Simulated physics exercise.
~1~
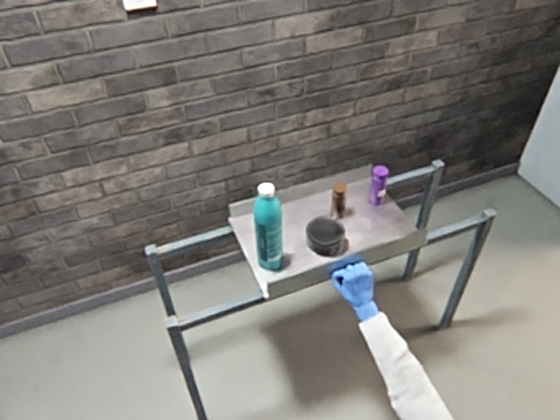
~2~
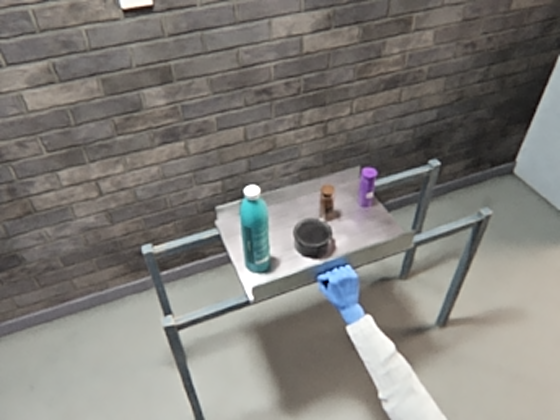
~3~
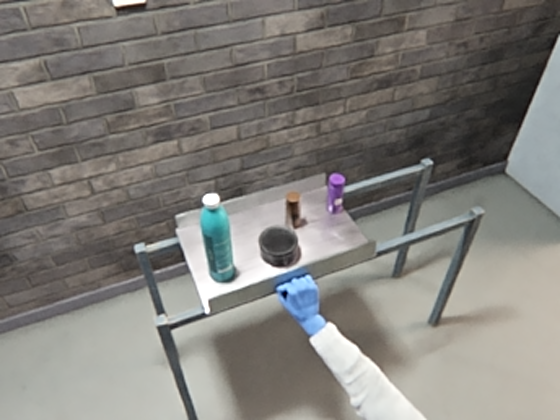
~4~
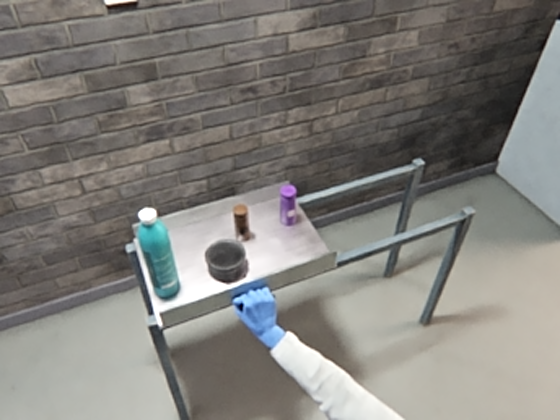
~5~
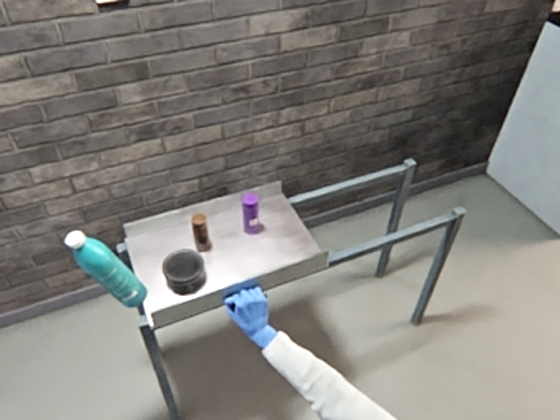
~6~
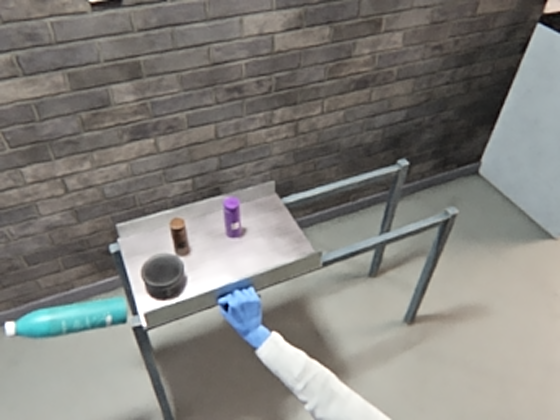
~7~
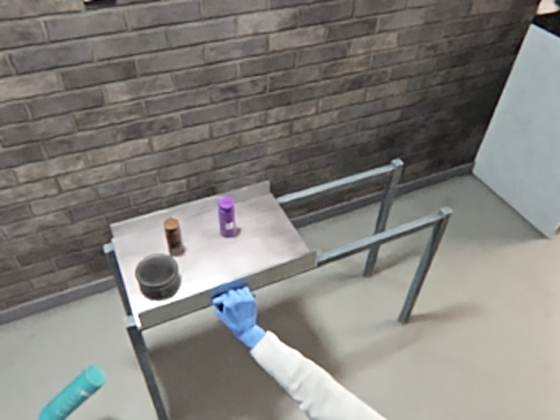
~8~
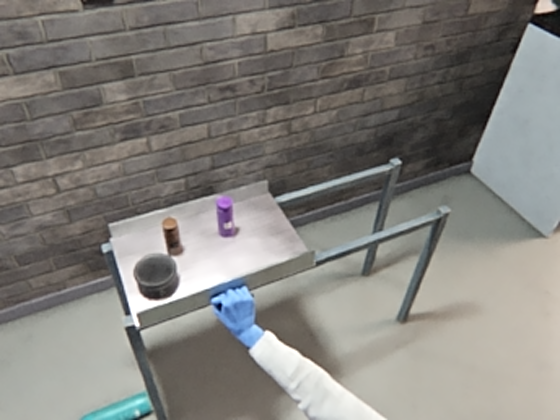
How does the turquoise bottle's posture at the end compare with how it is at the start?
At the start the turquoise bottle stands upright on the tray, and at the end it lies on its side on the floor.
